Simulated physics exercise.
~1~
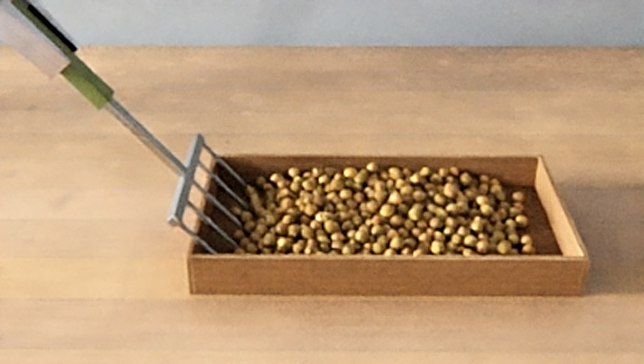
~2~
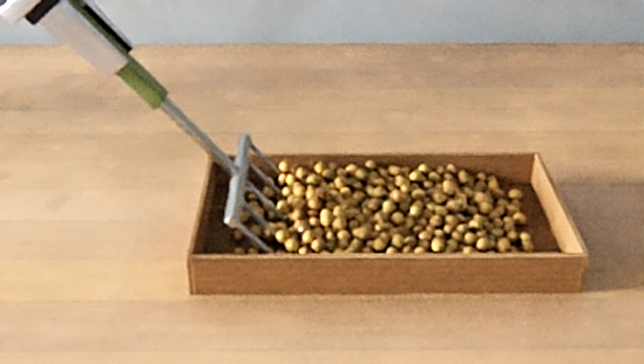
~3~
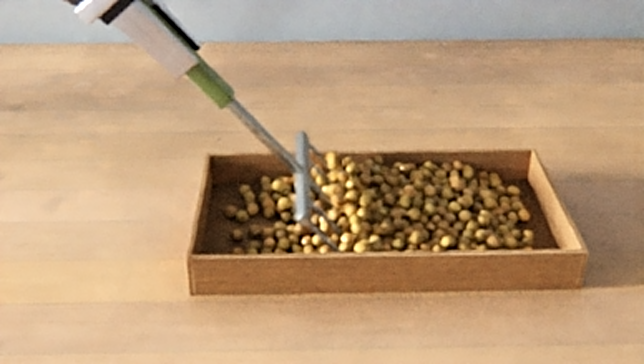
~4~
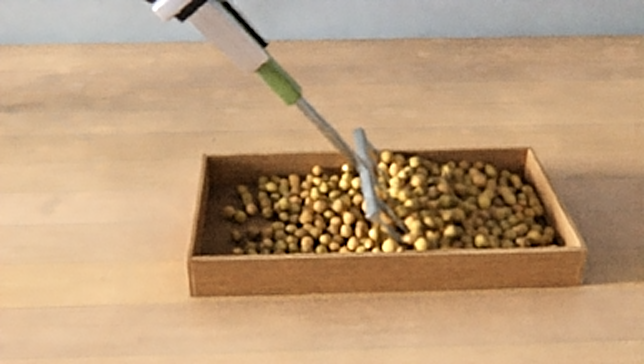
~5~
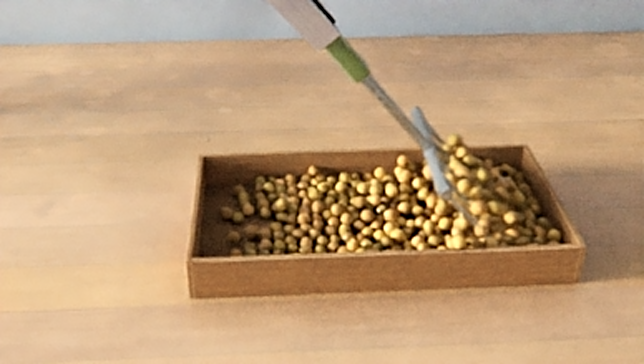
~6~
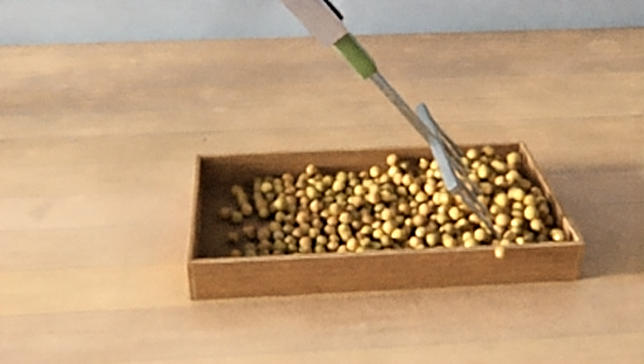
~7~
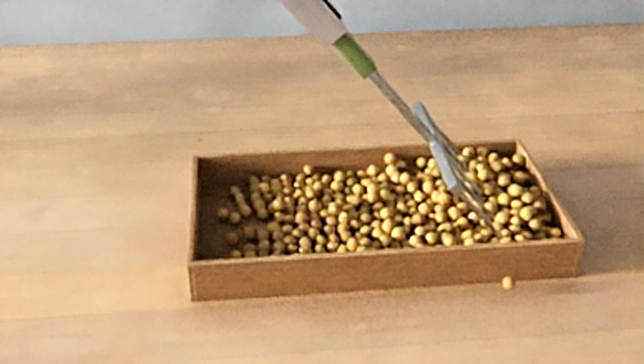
A robot arm rakes a fork rightward through beads in a trough, and one spills out.
